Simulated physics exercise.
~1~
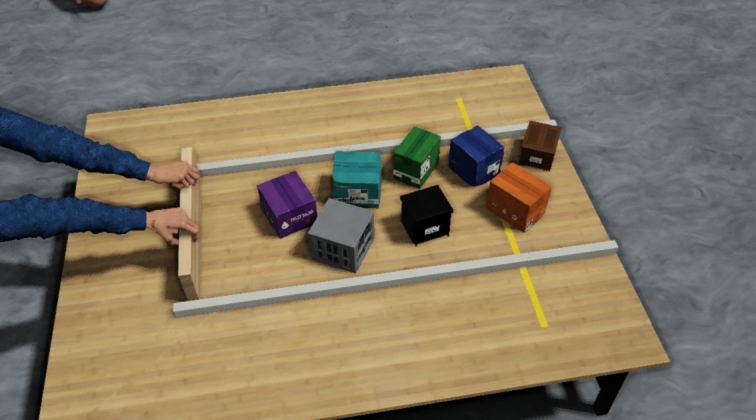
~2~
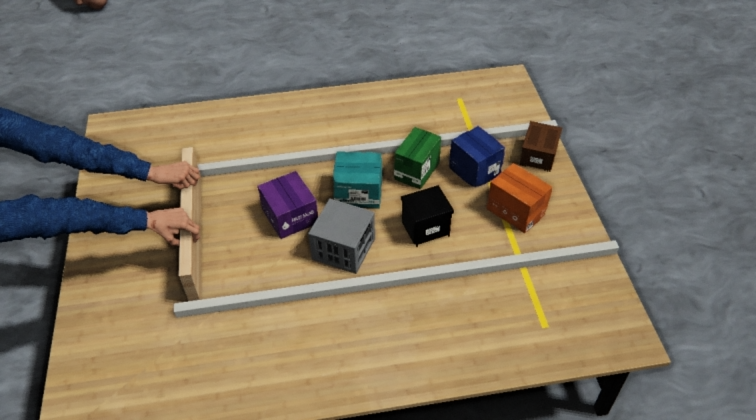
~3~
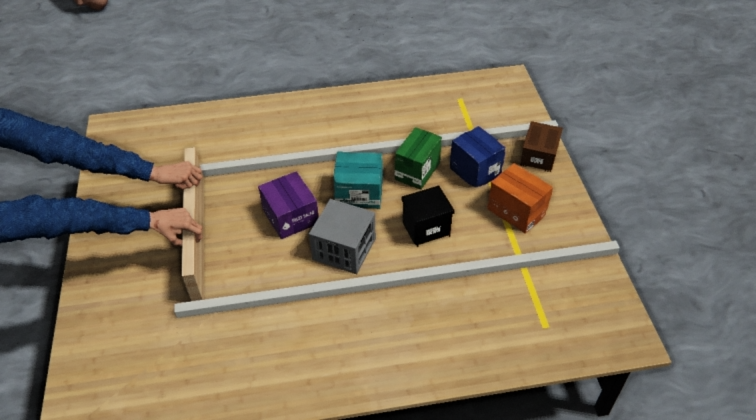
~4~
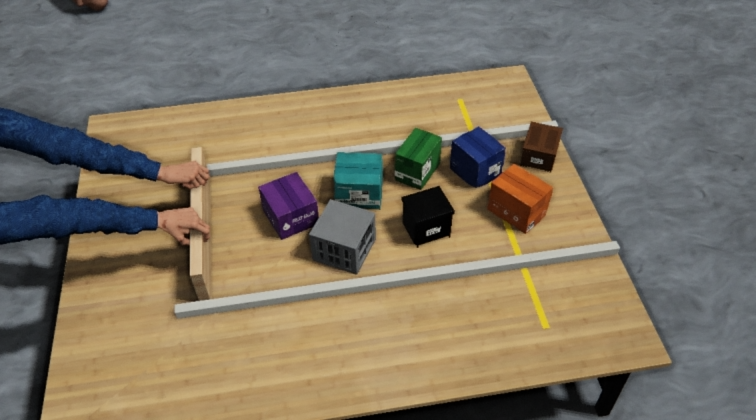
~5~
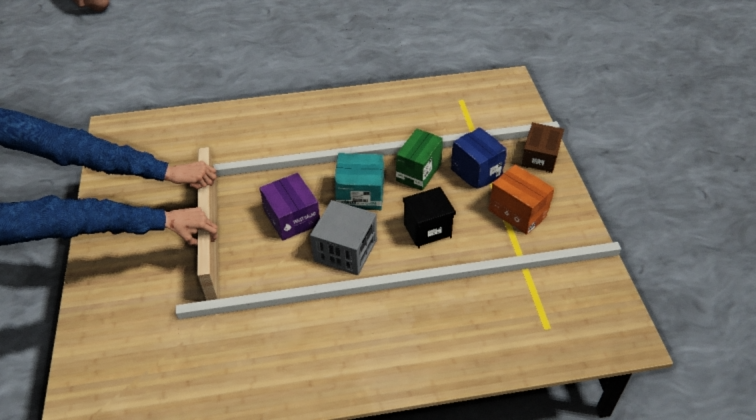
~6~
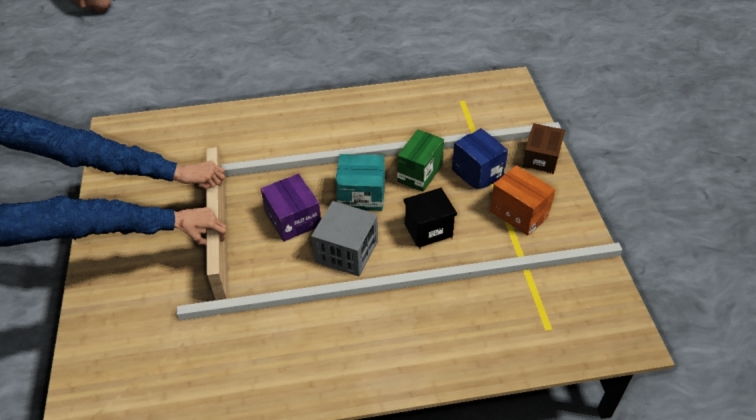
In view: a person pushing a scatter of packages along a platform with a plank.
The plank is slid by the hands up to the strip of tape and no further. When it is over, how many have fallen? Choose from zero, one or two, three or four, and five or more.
When it is over, three or four have fallen.
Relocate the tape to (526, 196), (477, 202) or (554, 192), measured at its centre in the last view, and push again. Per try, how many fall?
Taken one after another, the numbers are 4, 2 and 6.
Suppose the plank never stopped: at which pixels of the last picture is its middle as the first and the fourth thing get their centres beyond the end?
(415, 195), then (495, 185).
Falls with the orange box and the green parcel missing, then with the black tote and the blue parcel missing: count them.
You'd see 2 fallen, and 2 in the other try.
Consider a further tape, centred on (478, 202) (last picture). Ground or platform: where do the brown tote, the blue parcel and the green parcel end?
Taking them in turn: Brown tote ends up off it, blue parcel ends up off it, green parcel is still there.
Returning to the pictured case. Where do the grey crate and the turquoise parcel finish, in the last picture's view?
Grey crate at about (542, 228), turquoise parcel at about (550, 153).
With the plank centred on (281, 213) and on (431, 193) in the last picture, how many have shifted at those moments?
It comes to 1 for the first spot, 8 for the other.
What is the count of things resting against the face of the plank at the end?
It ends up touching 2.
Soon after, none off yet; brown tote at rest near (544, 149); orange box at rest near (522, 200); blue parcel at rest near (479, 160).
Then, none off yet; brown tote at rest near (544, 149); orange box at rest near (522, 200); blue parcel moved about its own width near (504, 155).
Further on, one off so far; brown tote falling near (586, 195); orange box moved about its own width near (551, 188); blue parcel moved well along near (570, 147).
By the end, the number that fall off is three or four; fallen, green parcel, blue parcel, orange box and brown tote.
